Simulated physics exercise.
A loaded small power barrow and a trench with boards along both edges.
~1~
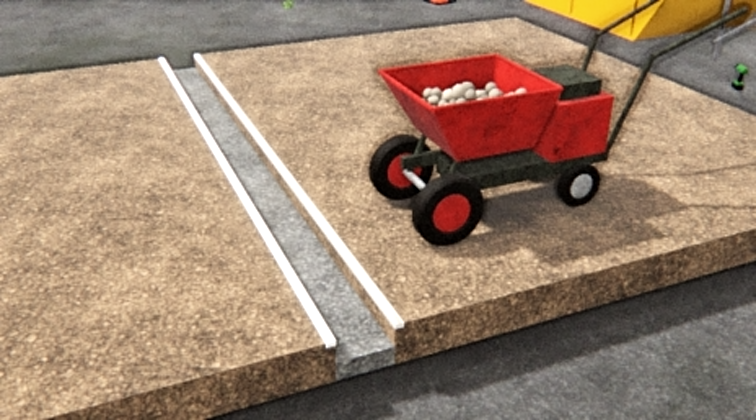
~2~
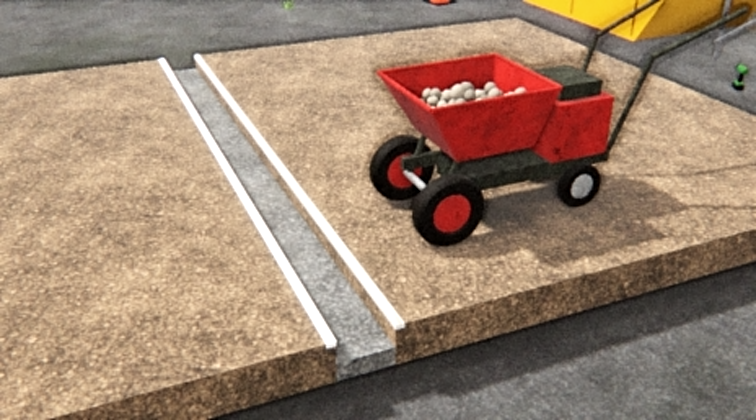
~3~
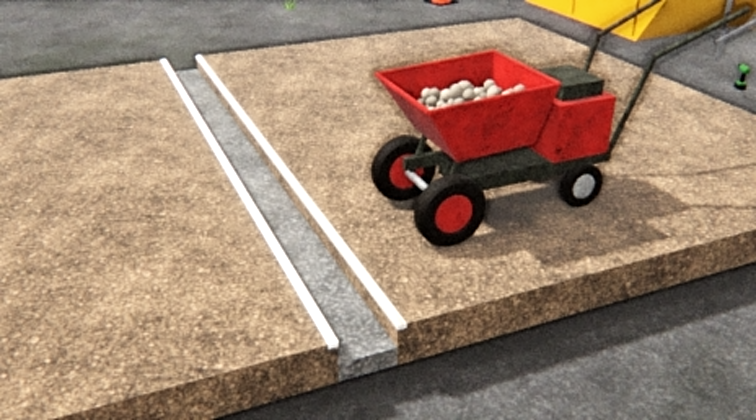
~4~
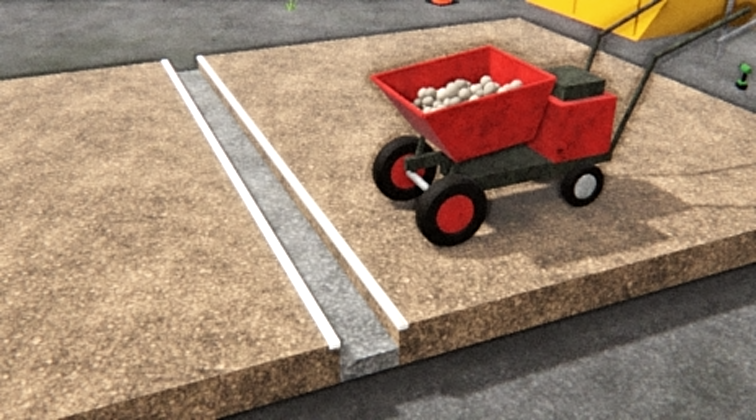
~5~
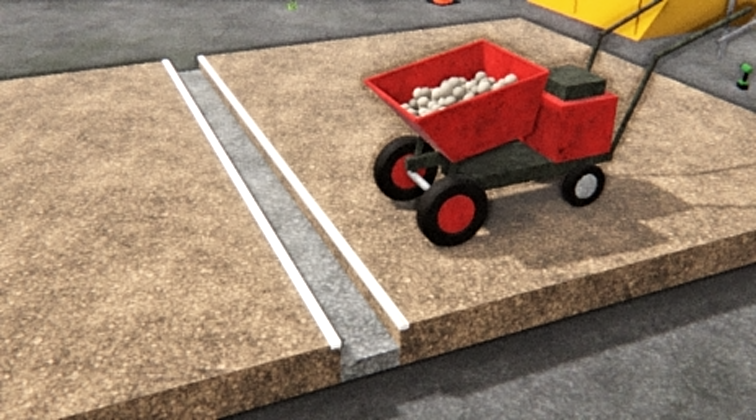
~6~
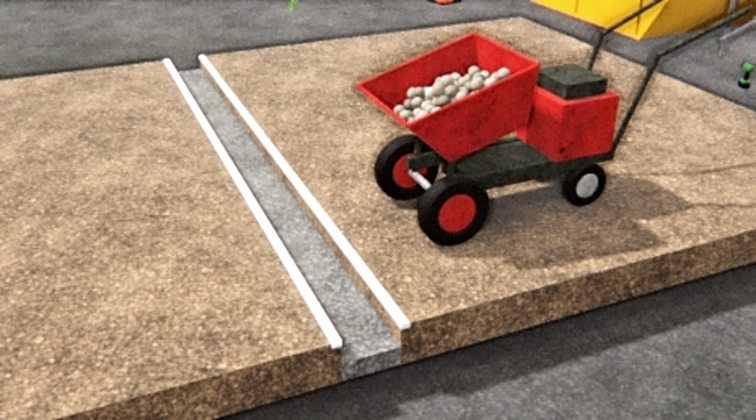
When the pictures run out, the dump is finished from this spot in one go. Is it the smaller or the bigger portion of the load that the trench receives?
The bigger portion.
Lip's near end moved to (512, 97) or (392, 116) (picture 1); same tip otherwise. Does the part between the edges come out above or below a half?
Initially shy of half, next shy of half.
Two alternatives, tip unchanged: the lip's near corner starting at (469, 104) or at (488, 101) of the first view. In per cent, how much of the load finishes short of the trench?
You'd get around 20 in a hundred, then 40 in a hundred.
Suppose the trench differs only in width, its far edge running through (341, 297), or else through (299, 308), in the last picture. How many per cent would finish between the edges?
Around 40 percent first, around 90 percent second.
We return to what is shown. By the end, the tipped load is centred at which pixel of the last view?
I'd say the middle ends up at about (302, 253).
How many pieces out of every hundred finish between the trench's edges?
Result: Around 75 in a hundred.
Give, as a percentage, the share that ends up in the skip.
I'd put it near 0 percent.
Shortly afterwards, skip tipped steeply; the whole lot in the skip.
Next, skip tipped right over; the bulk in the skip; a little in or heaped over the trench; only a few beyond it; only a few falling.
Some moments later, skip tipped right over; a little in the skip; near two thirds in or heaped over the trench; near a quarter beyond it.
In the end, skip tipped right over; the bulk in or heaped over the trench; near a quarter beyond it.
